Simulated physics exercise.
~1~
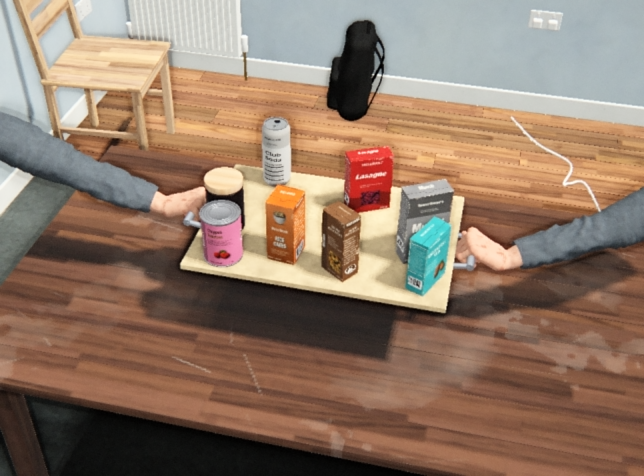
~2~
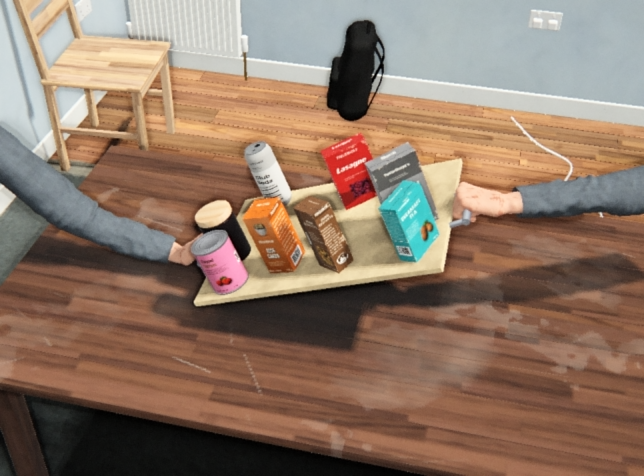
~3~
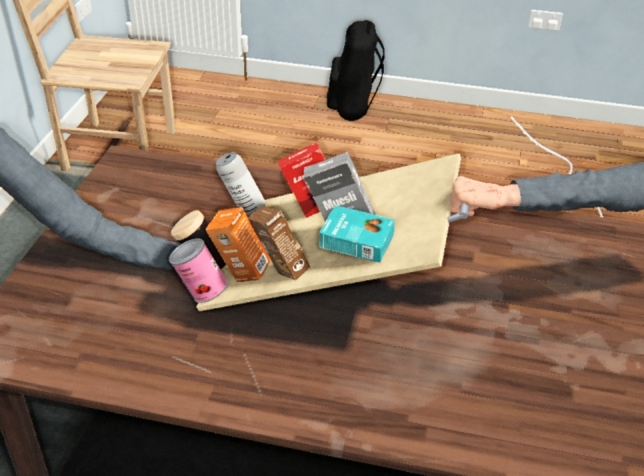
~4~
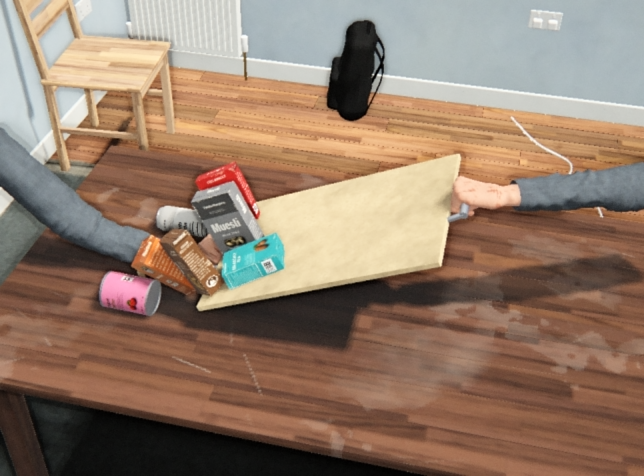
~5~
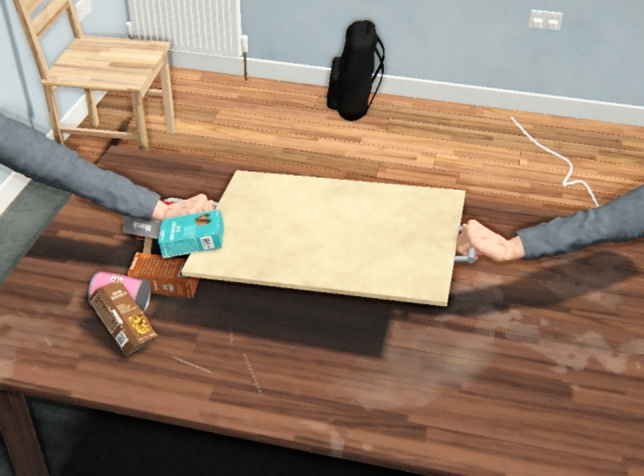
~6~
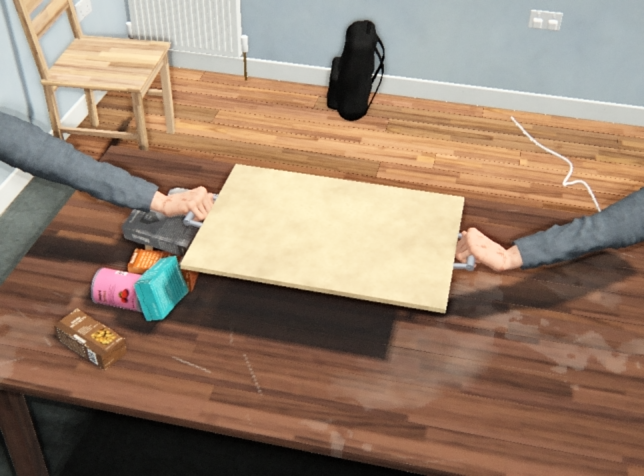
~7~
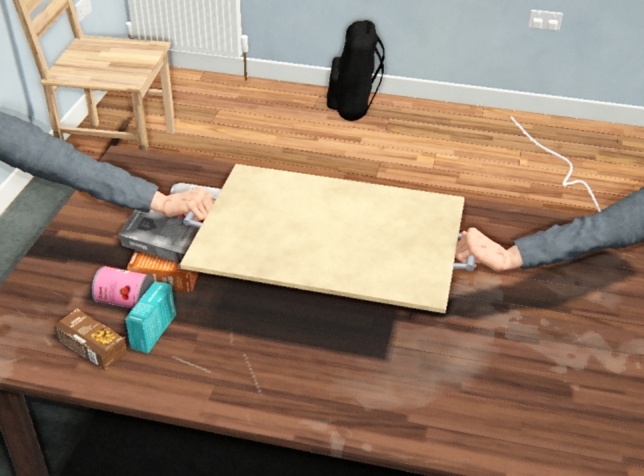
Over a wooden table, two hands tipped a rimless tray down to the left, and the tins, cartons and packets leaned, slid and tumbled off that edge. The hands then levelled the empty tray, leaving the visible groceries lying at its left.
